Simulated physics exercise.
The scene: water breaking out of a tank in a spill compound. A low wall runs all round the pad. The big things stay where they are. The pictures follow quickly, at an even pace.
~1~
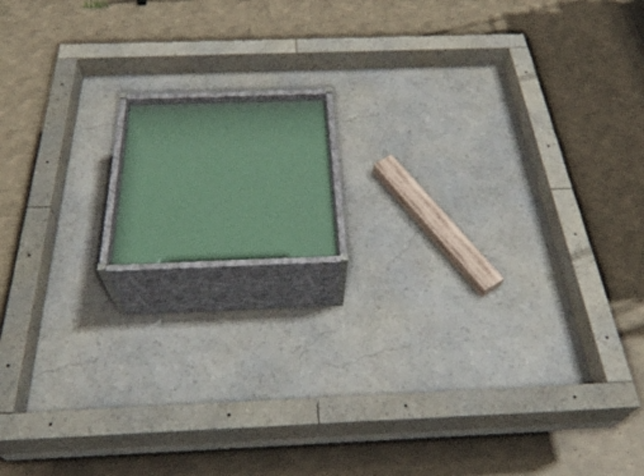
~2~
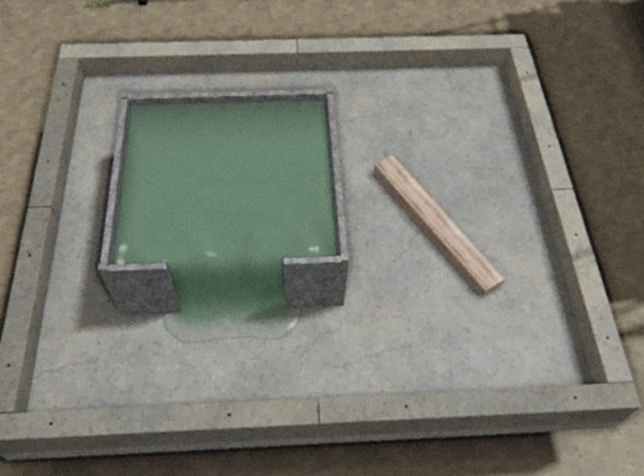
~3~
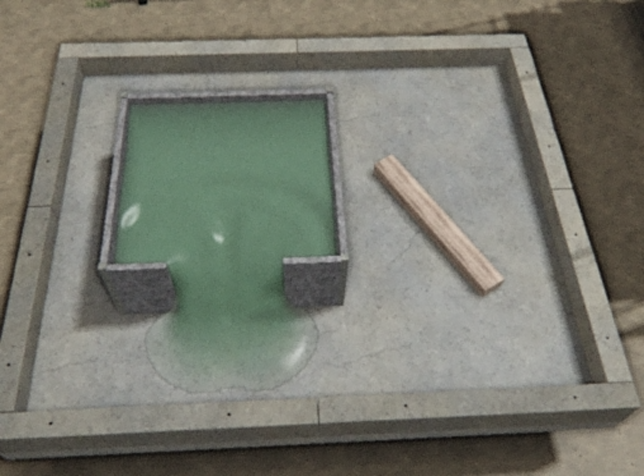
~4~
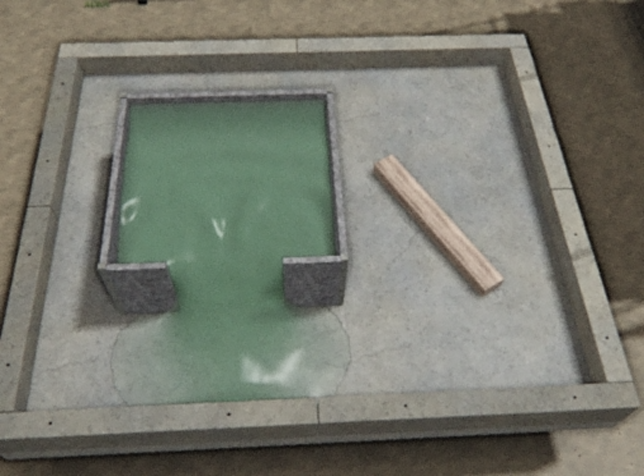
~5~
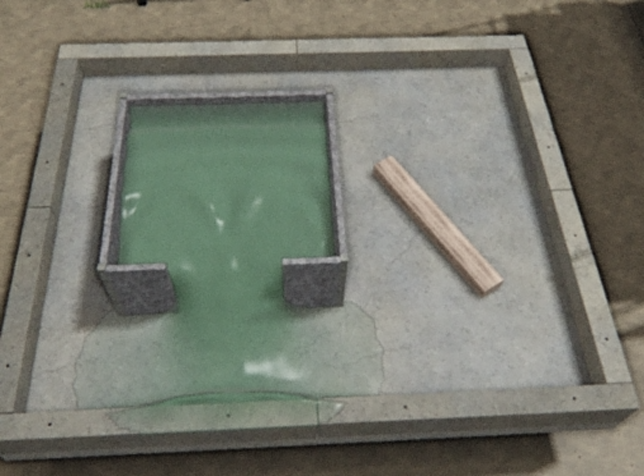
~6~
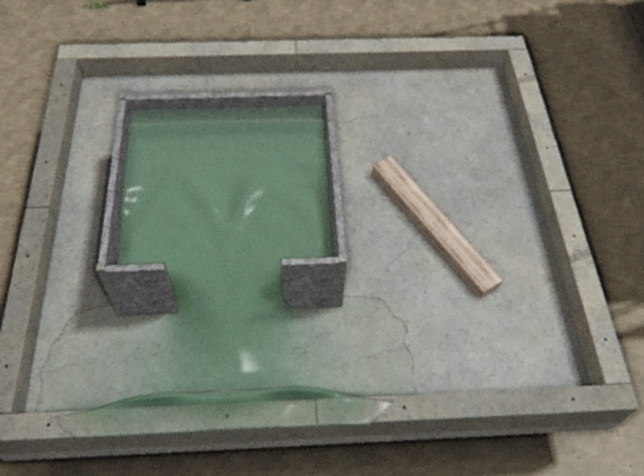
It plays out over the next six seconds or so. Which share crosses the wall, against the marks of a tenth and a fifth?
Over the wall goes a tenth to a fifth.
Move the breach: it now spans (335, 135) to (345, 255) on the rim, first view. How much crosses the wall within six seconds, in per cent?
Some 8 per cent.
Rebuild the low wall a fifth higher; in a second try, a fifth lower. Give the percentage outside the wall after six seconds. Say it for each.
Near 8 and 22 in a hundred.
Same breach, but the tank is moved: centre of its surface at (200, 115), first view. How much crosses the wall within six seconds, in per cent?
Some 8 per cent.
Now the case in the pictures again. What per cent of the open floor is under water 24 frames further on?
Some 95 per cent.
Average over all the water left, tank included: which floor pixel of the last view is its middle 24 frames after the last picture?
At about (263, 241).
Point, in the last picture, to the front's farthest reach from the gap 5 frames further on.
Near (592, 394).
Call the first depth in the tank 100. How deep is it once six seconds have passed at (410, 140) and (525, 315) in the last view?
In turn 16 and 18 in a hundred.
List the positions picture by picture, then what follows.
Still water in the open tank at (227, 177), in the first frame.
The front is at (174, 324), out from the gap at (231, 293), in the second frame.
The front is at (177, 376), out from the gap at (231, 293), in the third frame.
The front is at a hidden place, out from the gap at (231, 294), in the fourth frame.
The front is at a hidden place, out from the gap at (230, 294), in the fifth frame.
Water pours out at (229, 295) and has run to a hidden place, in the sixth frame.
A moment on, water covers 20 % of the floor; the low wall has let 2 % over.
Next, water covers 30 % of the floor; the low wall has let 4 % over.
Then, water covers 55 % of the floor; the low wall has let 12 % over.
Later, water covers 80 % of the floor; the low wall has let 14 % over.
In the end, water covers 80 % of the floor; the low wall has let 14 % over.
